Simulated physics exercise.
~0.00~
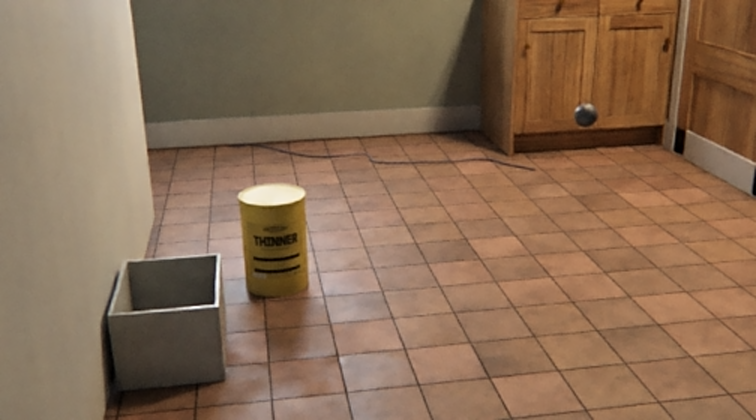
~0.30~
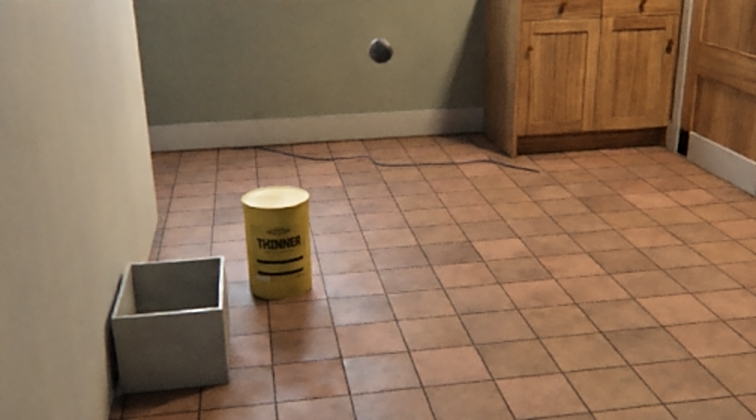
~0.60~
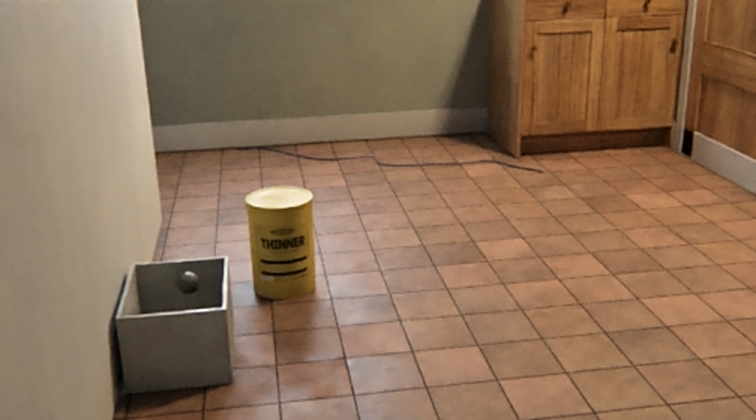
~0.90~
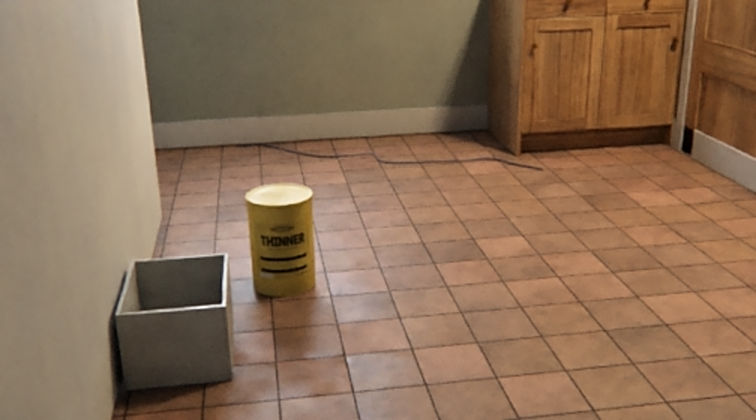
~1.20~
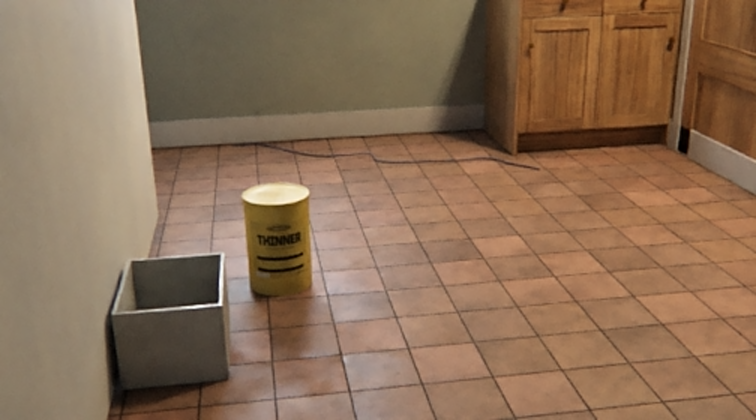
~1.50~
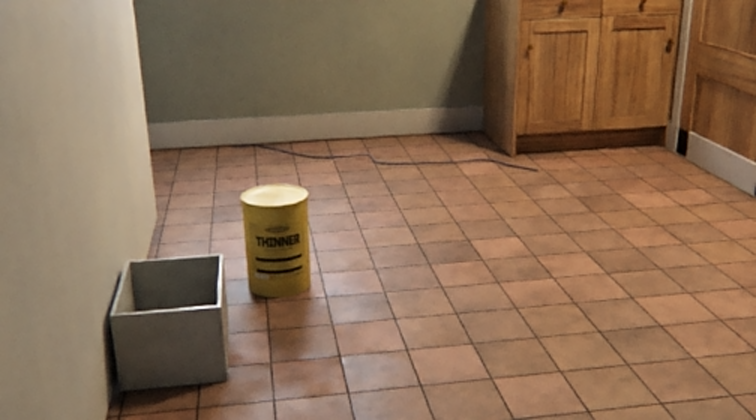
A small grey ball flies through the air in front of the wooden cupboard at the right of a room with a terracotta tiled floor. It travels left past the green wall, passing above a dark cord lying on the tiles. Then it drops beyond the yellow thinner can and into the open grey box at the lower left. The ball sinks out of sight behind the box's front side and does not come back out. The can stays standing where it was, and the box rests still beside the wall.
